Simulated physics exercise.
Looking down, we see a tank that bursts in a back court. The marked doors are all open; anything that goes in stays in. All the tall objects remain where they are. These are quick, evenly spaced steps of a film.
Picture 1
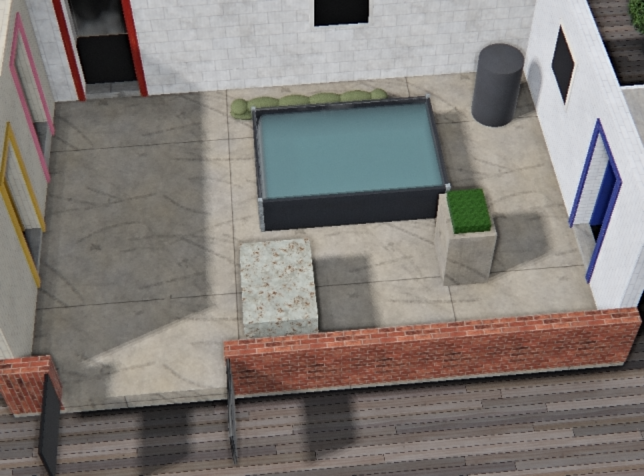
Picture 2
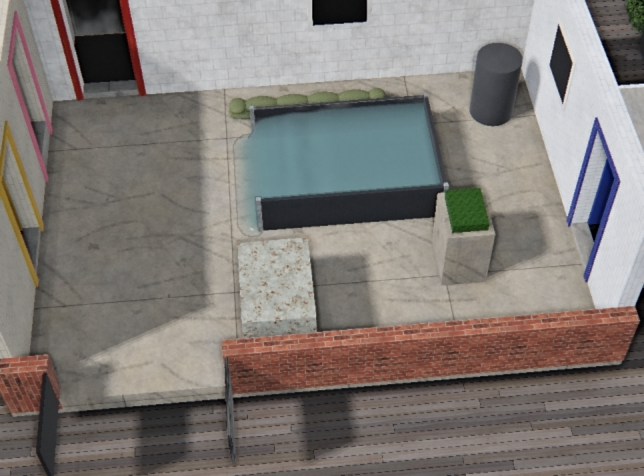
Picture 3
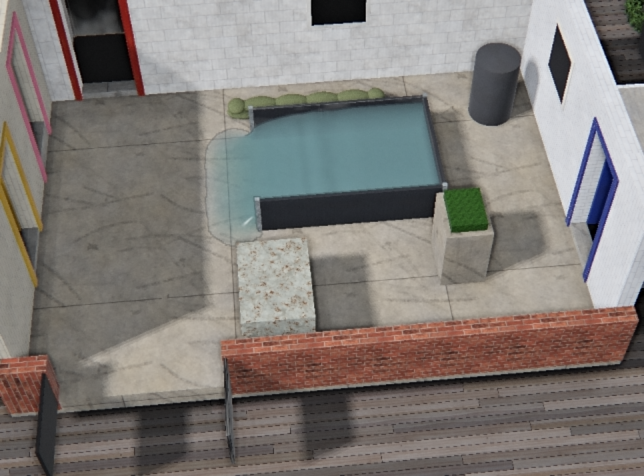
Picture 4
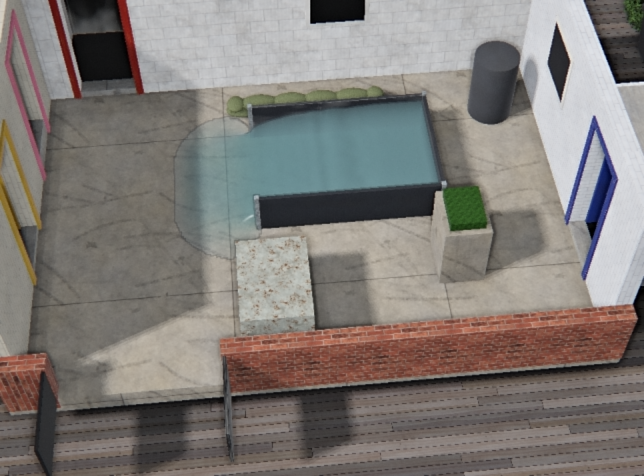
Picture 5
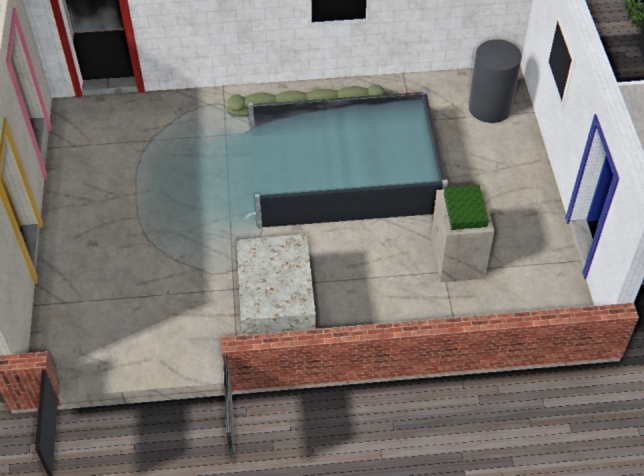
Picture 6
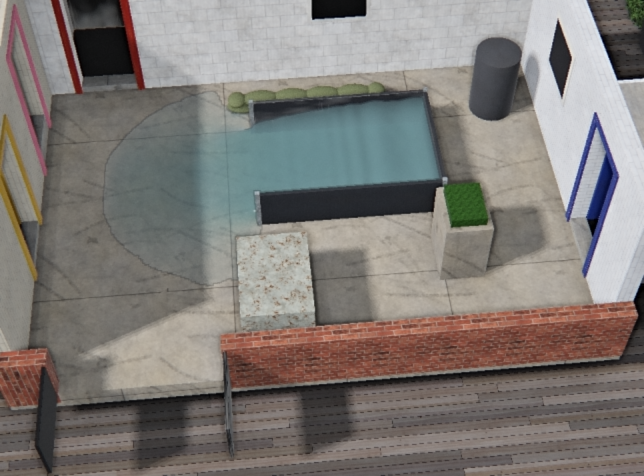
Water pouring from the open left side of a dark-walled tank, spreading leftward in a widening arc across a paved courtyard.
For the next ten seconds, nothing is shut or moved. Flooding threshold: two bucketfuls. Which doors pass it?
The red door passes it; the pink door does not pass it; the yellow door passes it; the blue door does not pass it.
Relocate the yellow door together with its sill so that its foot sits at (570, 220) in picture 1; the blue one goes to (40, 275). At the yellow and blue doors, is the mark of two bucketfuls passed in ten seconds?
As it turns out, the yellow door keeps within it while the blue door runs past it.
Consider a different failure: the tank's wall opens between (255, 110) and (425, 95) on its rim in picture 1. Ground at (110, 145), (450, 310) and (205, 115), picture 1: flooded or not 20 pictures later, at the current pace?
In turn: Inundated, then untouched, then inundated.
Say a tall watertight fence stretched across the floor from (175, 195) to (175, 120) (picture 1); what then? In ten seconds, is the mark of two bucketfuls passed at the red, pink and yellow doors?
Red door falls short, pink door falls short, yellow door overshoots.
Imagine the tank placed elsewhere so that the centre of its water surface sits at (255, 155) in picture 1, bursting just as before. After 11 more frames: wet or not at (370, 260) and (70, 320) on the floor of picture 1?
Point 1: Not wet; point 2: Soaked through.
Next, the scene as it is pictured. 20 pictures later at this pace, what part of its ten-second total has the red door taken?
My guess is about 55 %.
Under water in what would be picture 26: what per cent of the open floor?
Around 45 percent of it.
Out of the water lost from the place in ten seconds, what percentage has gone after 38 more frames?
By my reckoning, 55 %.
A moment on, water covers 35 % of the floor; the red door wet at the sill, nothing in, the pink door wet at the sill, nothing in, the yellow door under two buckets in, the blue door not reached.
Next, water covers 40 % of the floor; the red door wet at the sill, nothing in, the pink door wet at the sill, nothing in, the yellow door over two buckets in, the blue door not reached.
Then, water covers 45 % of the floor; the red door over two buckets in, the pink door wet at the sill, nothing in, the yellow door far over two buckets in, the blue door not reached.
Later, water covers 55 % of the floor; the red door over two buckets in, the pink door wet at the sill, nothing in, the yellow door far over two buckets in, the blue door not reached.
In the end, water covers 70 % of the floor; the red door over two buckets in, the pink door wet at the sill, nothing in, the yellow door far over two buckets in, the blue door not reached.
